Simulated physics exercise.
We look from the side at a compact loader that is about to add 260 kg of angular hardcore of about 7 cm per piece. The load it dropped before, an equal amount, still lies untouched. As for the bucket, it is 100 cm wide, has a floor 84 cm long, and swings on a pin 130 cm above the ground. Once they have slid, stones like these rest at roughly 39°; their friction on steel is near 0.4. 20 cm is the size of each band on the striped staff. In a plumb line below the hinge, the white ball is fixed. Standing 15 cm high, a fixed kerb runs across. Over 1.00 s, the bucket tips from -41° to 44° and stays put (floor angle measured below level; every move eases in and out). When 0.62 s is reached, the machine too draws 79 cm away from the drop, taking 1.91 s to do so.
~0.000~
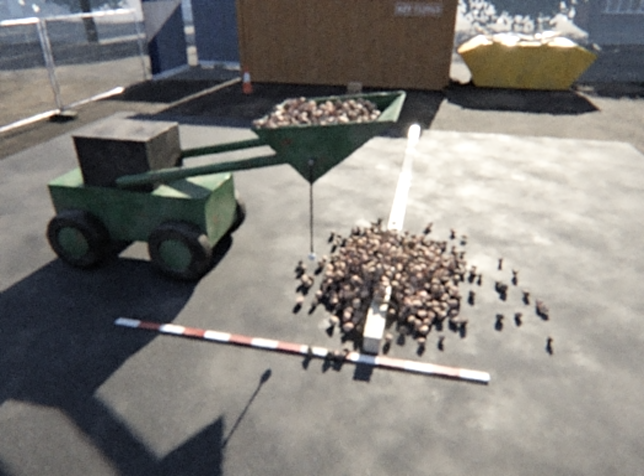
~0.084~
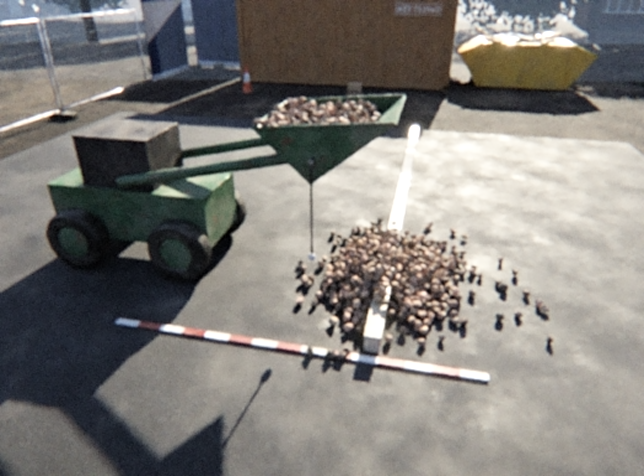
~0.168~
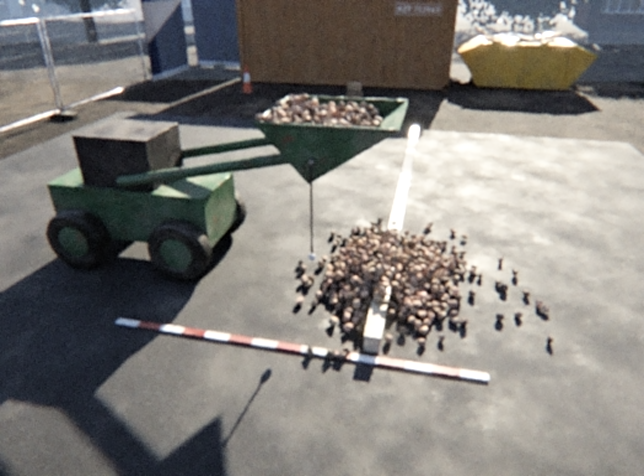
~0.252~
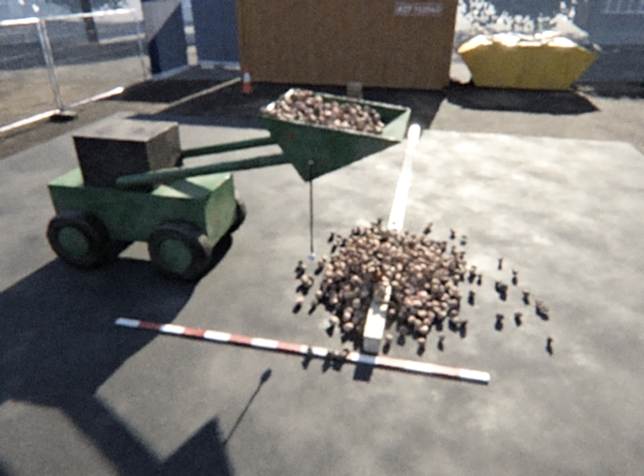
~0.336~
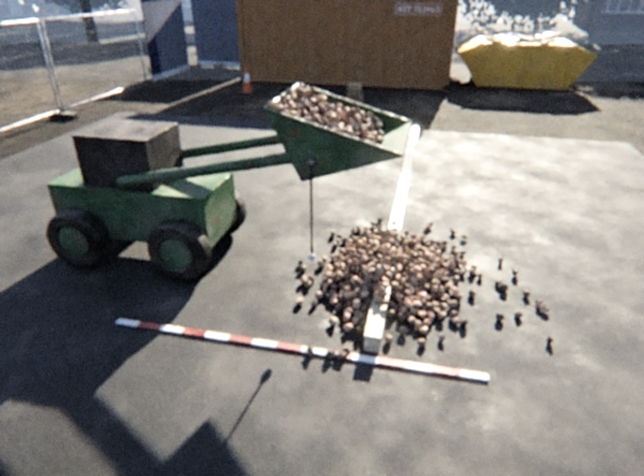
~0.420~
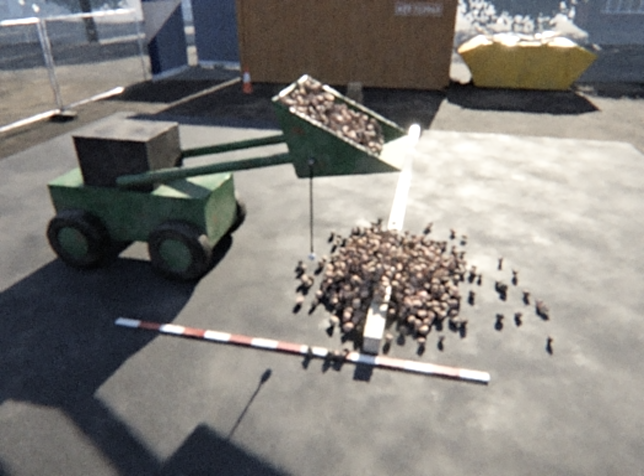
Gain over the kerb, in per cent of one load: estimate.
Approx. 42 %.
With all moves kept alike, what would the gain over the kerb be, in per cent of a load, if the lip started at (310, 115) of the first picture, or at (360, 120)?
Some 0 percent first and 10 percent second.
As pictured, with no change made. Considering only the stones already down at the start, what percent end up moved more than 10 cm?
Roughly 5 percent.
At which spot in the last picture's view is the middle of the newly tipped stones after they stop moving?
Roughly at pixel (378, 262).
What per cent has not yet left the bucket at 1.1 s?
Close to 50 in a hundred is still held.
After 0.8 s the floor is at 31°; in per cent of one load, 100 in the bucket, 59 on this side of the kerb, 41 over the kerb; the foremost stones are at (524, 296).
After 1.1 s the floor is at 44°; in per cent of one load, 49 in the bucket, 107 on this side of the kerb, 44 over the kerb; the foremost stones are at (524, 296).
After 3.0 s the floor is at 44°; in per cent of one load, 0 in the bucket, 117 on this side of the kerb, 83 over the kerb; the foremost stones are at (536, 319).
After 5.4 s the floor is at 44°; in per cent of one load, 0 in the bucket, 117 on this side of the kerb, 83 over the kerb; the foremost stones are at (536, 319). Net gain over the kerb, 42.
